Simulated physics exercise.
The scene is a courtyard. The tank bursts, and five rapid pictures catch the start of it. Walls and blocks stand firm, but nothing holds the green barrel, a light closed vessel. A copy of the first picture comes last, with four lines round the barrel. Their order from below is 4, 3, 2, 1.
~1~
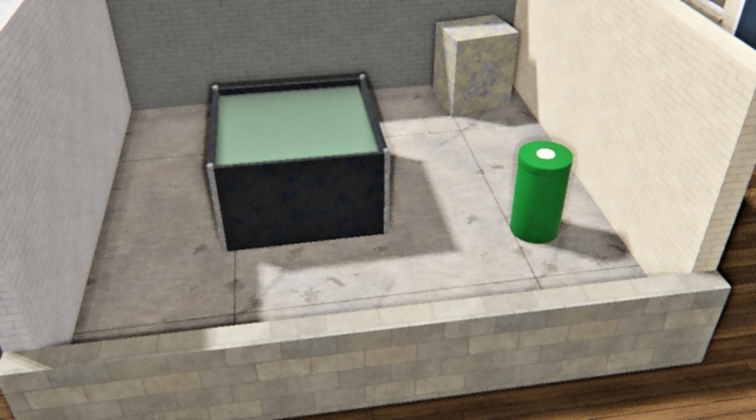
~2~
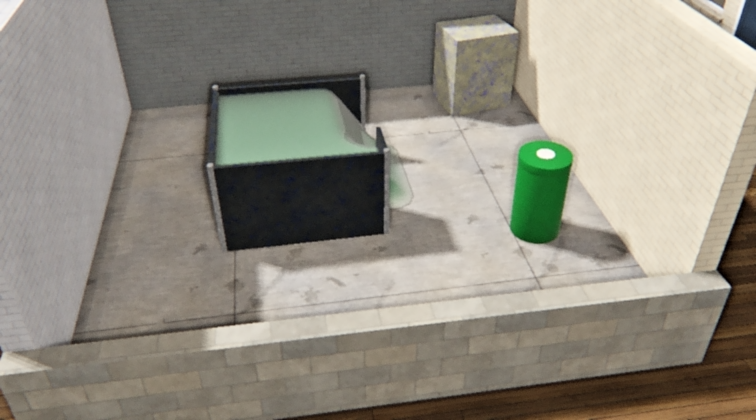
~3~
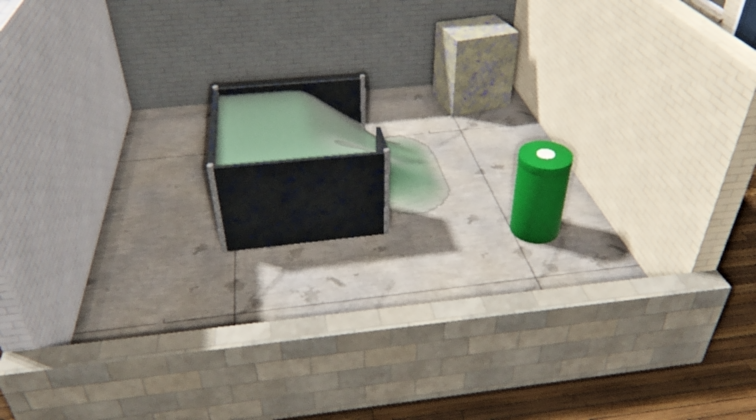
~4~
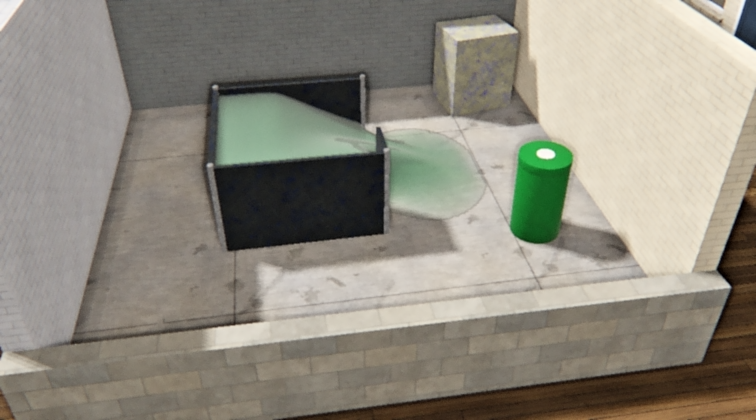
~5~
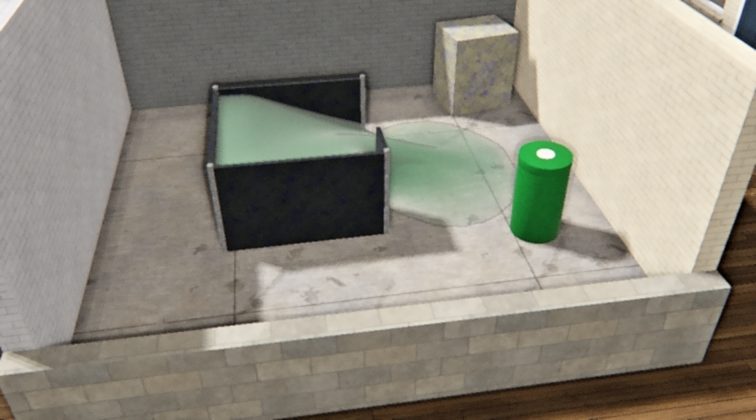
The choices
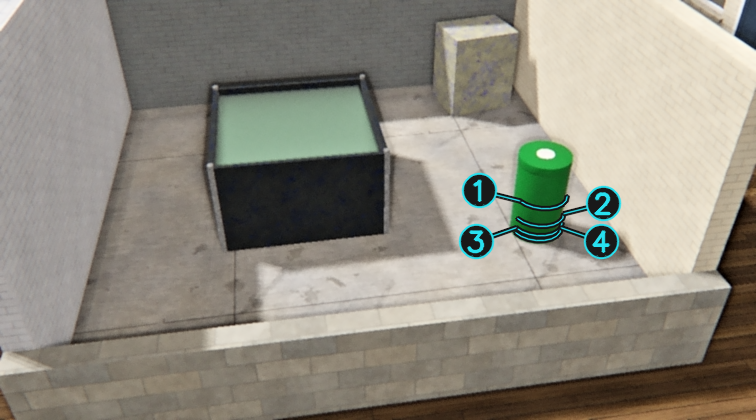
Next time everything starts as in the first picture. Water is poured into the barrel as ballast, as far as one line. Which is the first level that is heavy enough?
Level 1 just does it.
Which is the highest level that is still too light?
That would be 2.
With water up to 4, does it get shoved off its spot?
Yes, it does.
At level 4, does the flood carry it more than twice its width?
Yes, clearly.
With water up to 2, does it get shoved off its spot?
Yes, that goes wrong.
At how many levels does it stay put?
One of them.
On the marked copy, 1 at (549, 208); 2 at (546, 226); 3 at (545, 235); 4 at (544, 240); from the bottom up 4, 3, 2, 1.
With 1, it does not move.
With 2, it is pushed about its own width away.
With 3, it is pushed about 5 times its own width away.
With 4, it is pushed about 8 times its own width away.
